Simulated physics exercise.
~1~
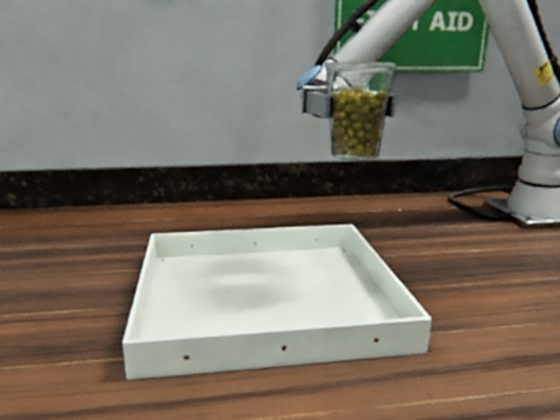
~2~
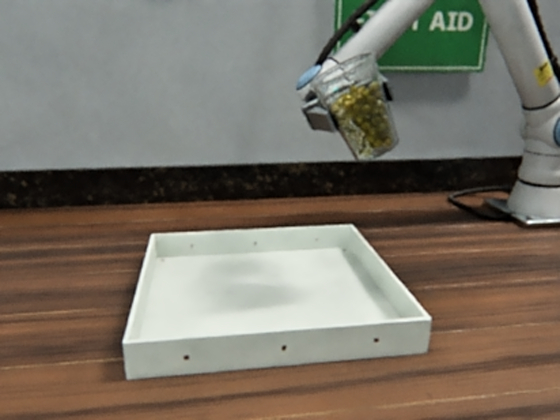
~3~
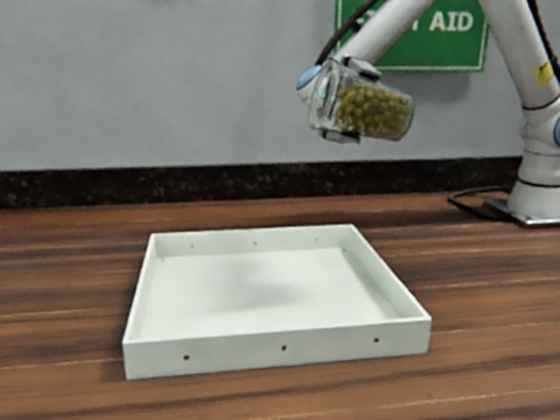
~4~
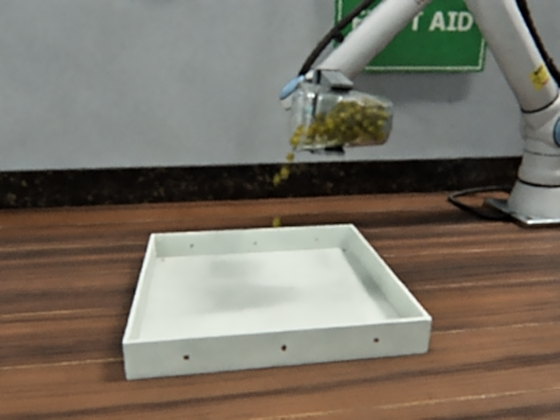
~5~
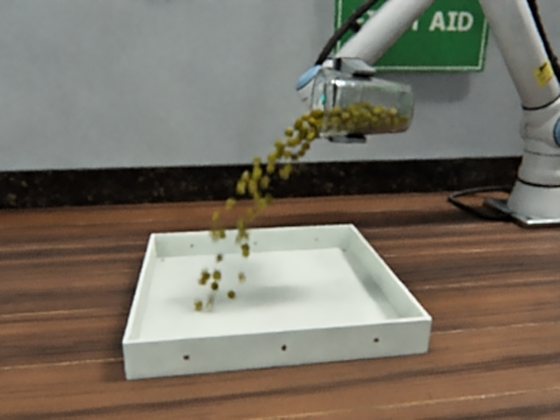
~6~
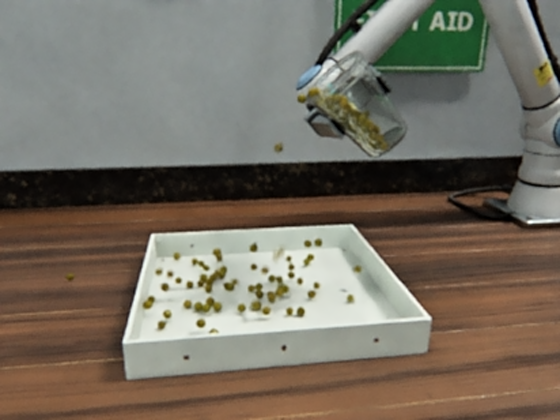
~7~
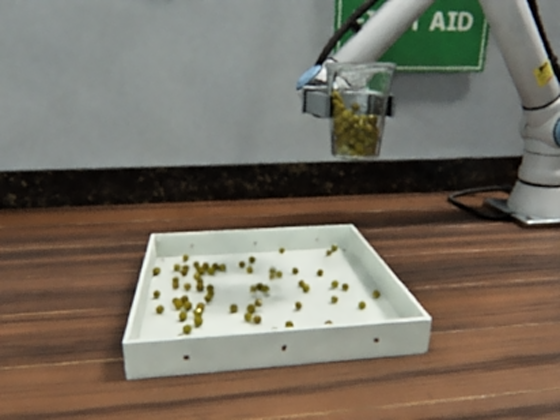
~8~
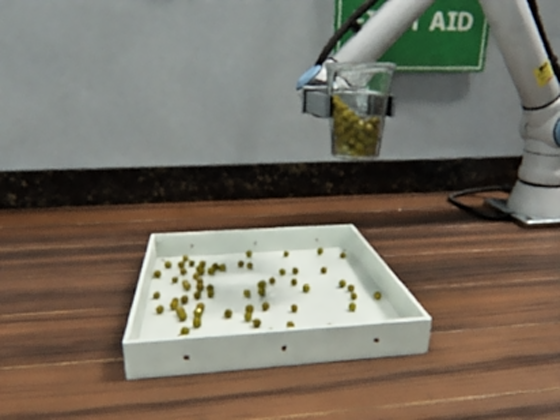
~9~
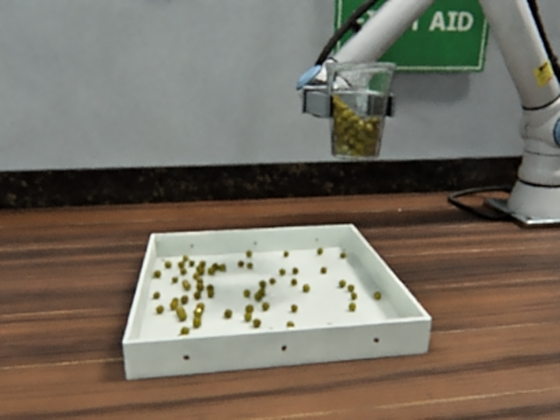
Green beads spilling from a clear cup tipped by a robot arm, scattering across a white tray, some staying in the righted cup.
